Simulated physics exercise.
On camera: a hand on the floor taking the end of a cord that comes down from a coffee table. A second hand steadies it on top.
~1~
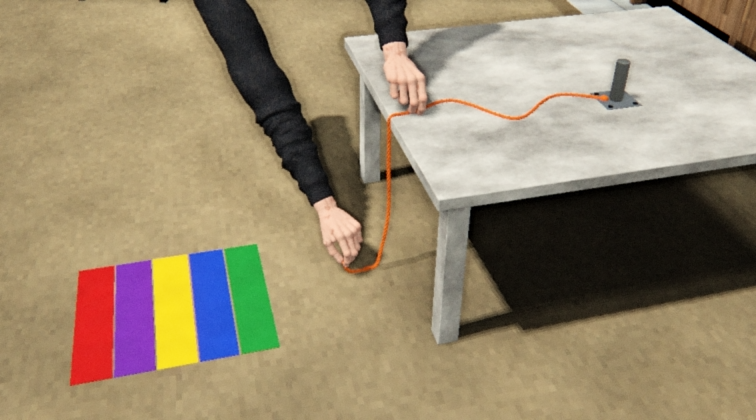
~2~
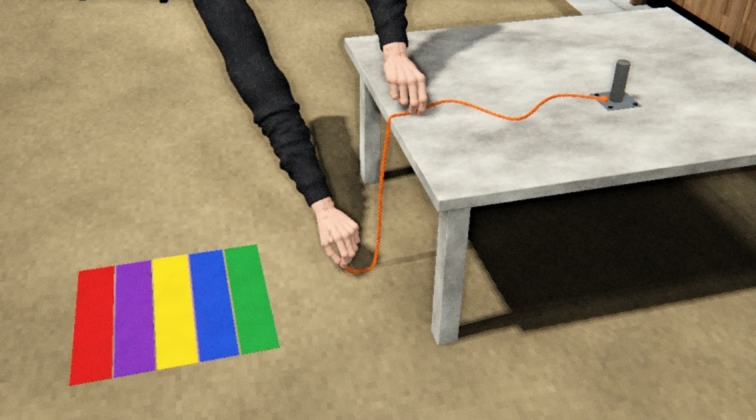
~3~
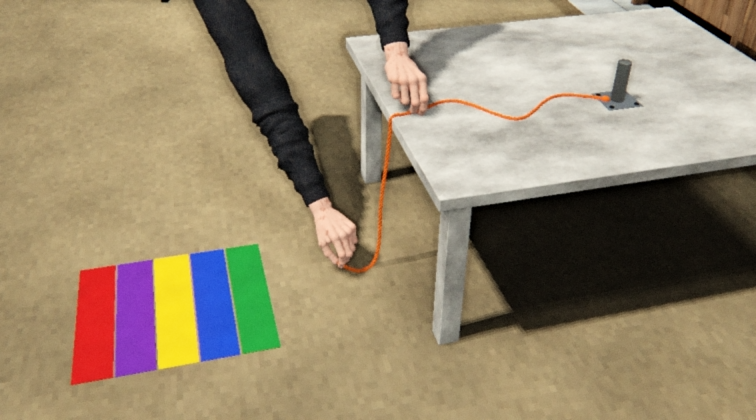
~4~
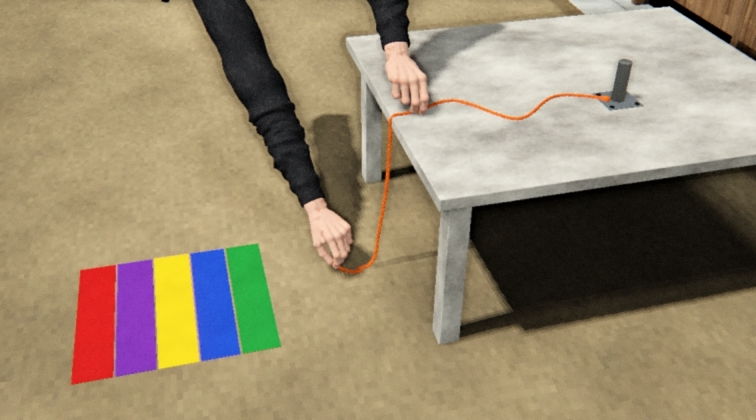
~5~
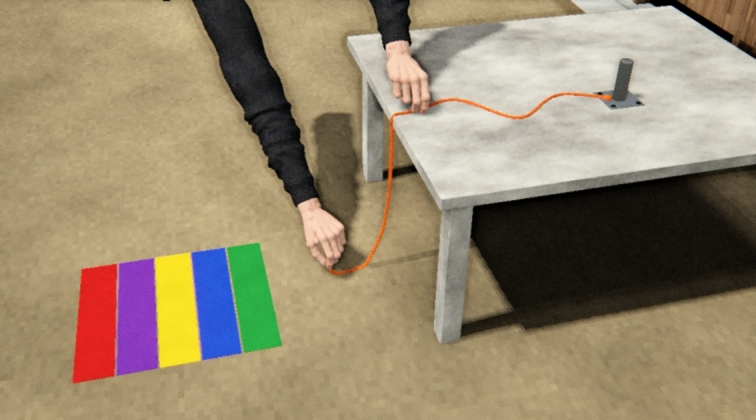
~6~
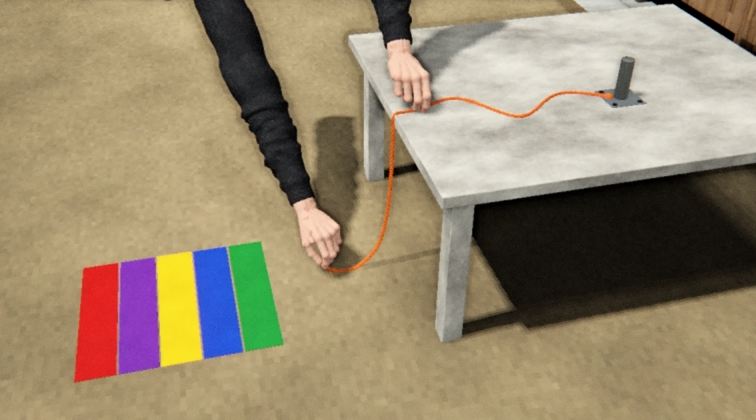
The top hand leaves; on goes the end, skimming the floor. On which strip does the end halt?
The yellow one.
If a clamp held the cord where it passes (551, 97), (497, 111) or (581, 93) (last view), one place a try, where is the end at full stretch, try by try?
Try by try, around (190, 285), (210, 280) and (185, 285).
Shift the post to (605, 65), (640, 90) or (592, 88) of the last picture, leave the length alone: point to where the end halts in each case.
In that order: (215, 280), (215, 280) and (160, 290).
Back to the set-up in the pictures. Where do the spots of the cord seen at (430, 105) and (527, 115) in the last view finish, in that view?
At (394, 121), then (503, 107).
Early on, end near (240, 277); over green.
Midway, end near (203, 283); over blue.
At the end of the slack, end near (181, 286); over yellow. It halts on the yellow strip.
